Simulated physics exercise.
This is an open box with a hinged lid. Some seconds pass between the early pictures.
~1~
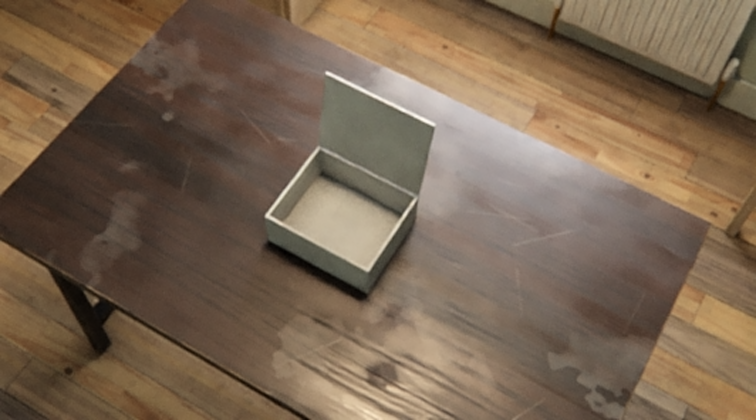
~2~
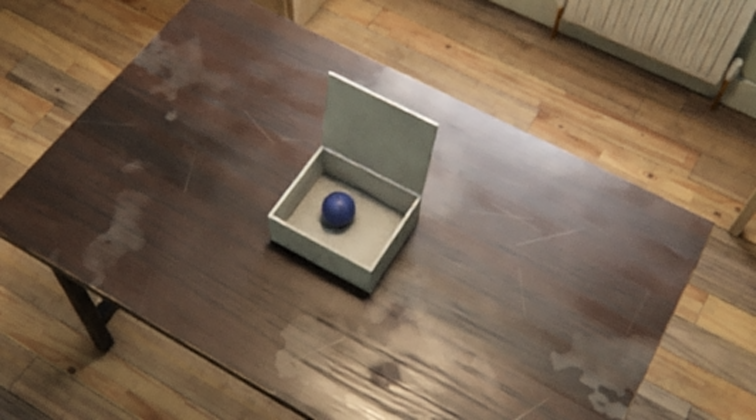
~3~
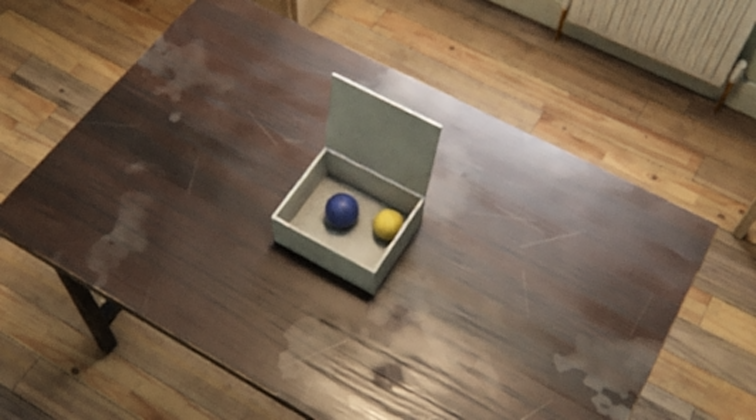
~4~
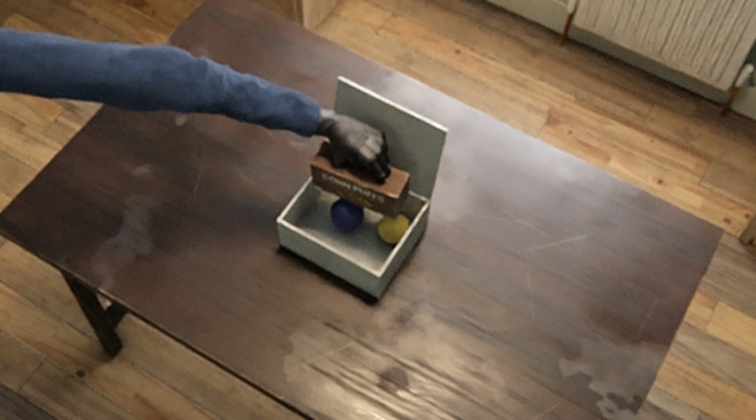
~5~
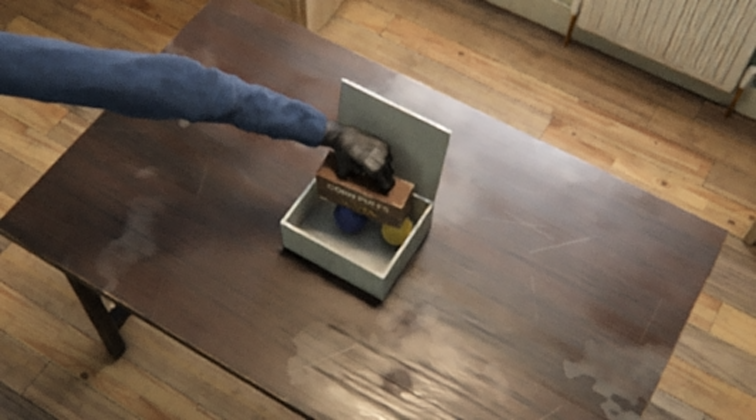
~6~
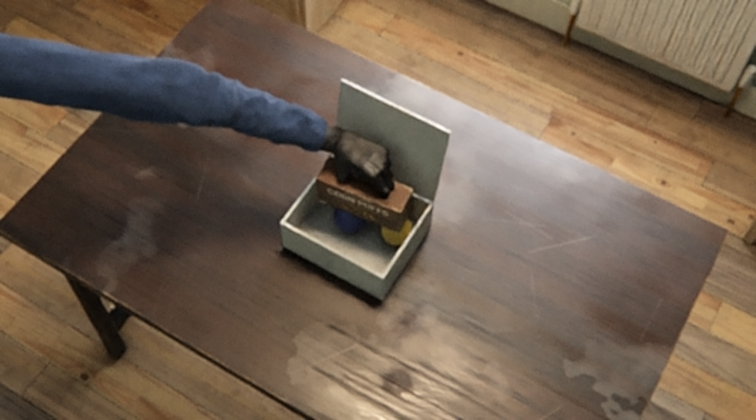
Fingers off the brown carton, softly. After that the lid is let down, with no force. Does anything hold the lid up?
Outcome: The lid is held up.
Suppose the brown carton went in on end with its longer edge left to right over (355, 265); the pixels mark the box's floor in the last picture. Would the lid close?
Then it stays ajar.
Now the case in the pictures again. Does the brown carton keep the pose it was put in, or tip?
The brown carton ends up tilted.
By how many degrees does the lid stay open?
About 60°.
Then, 0.80 s after the last picture, lid starting down; brown carton tipped 26° from how it was near (370, 186).
Then, 1.80 s after the last picture, lid 83° above the rim; brown carton tipped 30° from how it was near (366, 190).
Then, 2.80 s after the last picture, lid 68° above the rim; brown carton tipped 36° from how it was near (363, 193); yellow lemon rolled a little.
At rest, lid 62° above the rim; tipped over in the box, brown carton; the other 2 in place. Seen from the same camera at the end, brown carton near (362, 194).
